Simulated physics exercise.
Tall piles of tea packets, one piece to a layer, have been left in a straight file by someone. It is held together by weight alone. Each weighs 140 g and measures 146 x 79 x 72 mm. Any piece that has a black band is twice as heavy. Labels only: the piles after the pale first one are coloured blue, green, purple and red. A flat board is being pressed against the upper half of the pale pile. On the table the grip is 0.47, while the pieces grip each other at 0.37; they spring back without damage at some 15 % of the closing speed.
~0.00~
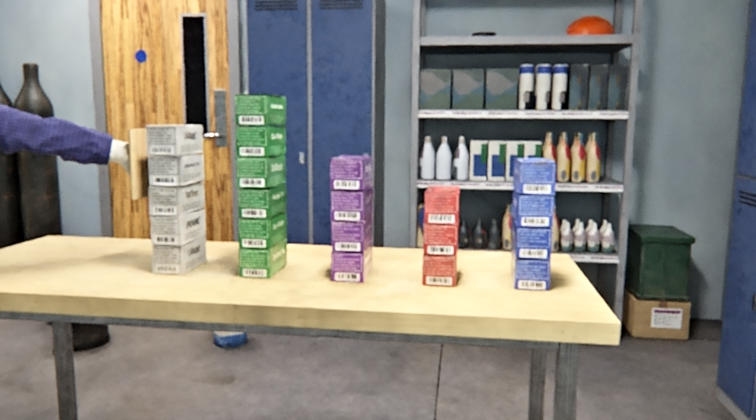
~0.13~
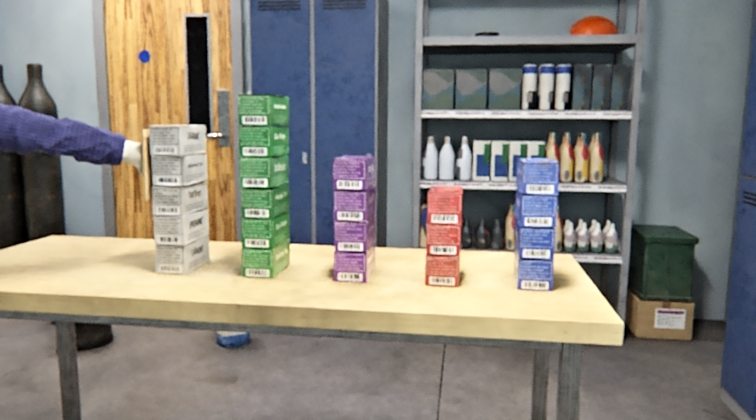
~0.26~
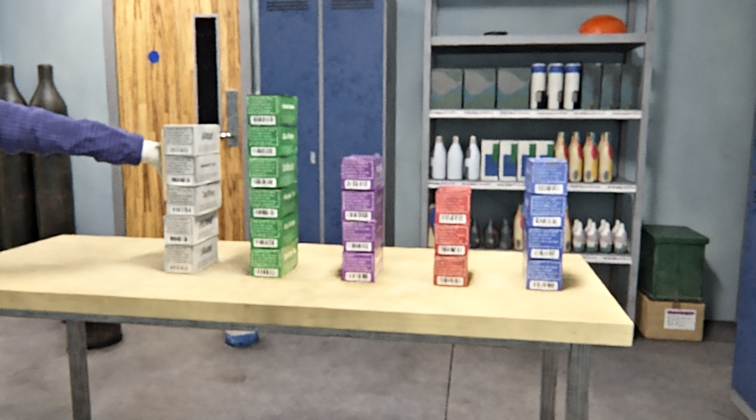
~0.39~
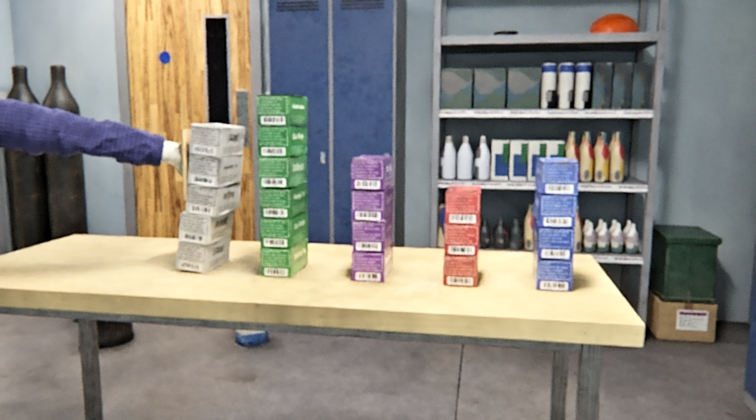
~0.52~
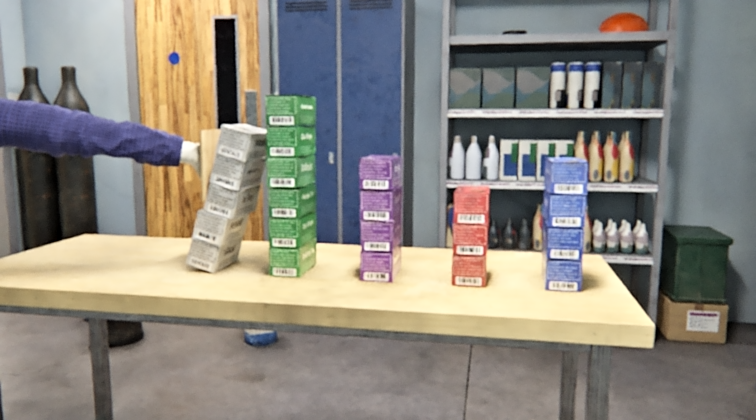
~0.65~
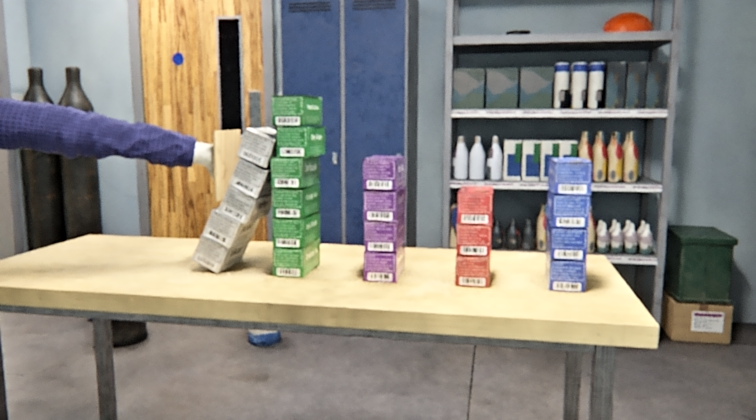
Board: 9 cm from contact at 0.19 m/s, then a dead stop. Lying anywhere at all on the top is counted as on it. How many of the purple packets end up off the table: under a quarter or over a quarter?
Under a quarter.
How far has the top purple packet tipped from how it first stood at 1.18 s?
5°.
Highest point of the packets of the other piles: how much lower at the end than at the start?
By about 23 cm, start to end.
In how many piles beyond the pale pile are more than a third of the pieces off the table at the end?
1.
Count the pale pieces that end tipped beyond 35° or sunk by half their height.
In total, 5 of the pale pieces.
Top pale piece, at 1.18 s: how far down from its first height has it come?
Drop so far: Roughly 10 cm.
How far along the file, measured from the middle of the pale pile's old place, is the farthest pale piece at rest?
Distance along: Near 36 cm.
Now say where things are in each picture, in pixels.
In the first picture (each place is the centre of the face we see best; the camera pans a little), board (130, 155) 38 mm short; top purple packet (346, 175); top green packet (251, 110); the others all in place.
The second picture shows board (144, 155) 13 mm short; top purple packet (349, 175).
The third picture shows board (163, 156) 11 mm in; top purple packet (357, 175).
The fourth picture shows board (183, 156) 36 mm in, top of the pale pile leaning 7°; top purple packet (367, 174); the others all in place.
The fifth picture shows board (202, 156) 6 cm in, top of the pale pile leaning 15°; top purple packet (376, 174); the others all in place.
The sixth picture shows board (215, 157) 9 cm in, top of the pale pile leaning 21°; top purple packet (379, 175); top green packet (287, 111) moved 6 mm; 2 have shifted.
By 1.18 s, 5 of the pale pile down; none of the 4 purple packets off the table (0 of 17 in all colours); top purple packet moved 35 mm; top green packet tilted 38°, 56 mm lower.
By 1.70 s, 5 of the pale pile down; none of the 4 purple packets off the table (0 of 17 in all colours); top purple packet tilted 33°, 8 cm lower; top green packet on its side.
When it is over (2.5 s), 5 of the pale pile down; none of the 4 purple packets off the table (3 of 17 in all colours); top purple packet tilted 48°, 11 cm lower; top blue packet upside down. That is 0 per cent. In pixels of the last frame, middles, top purple packet near (528, 222).
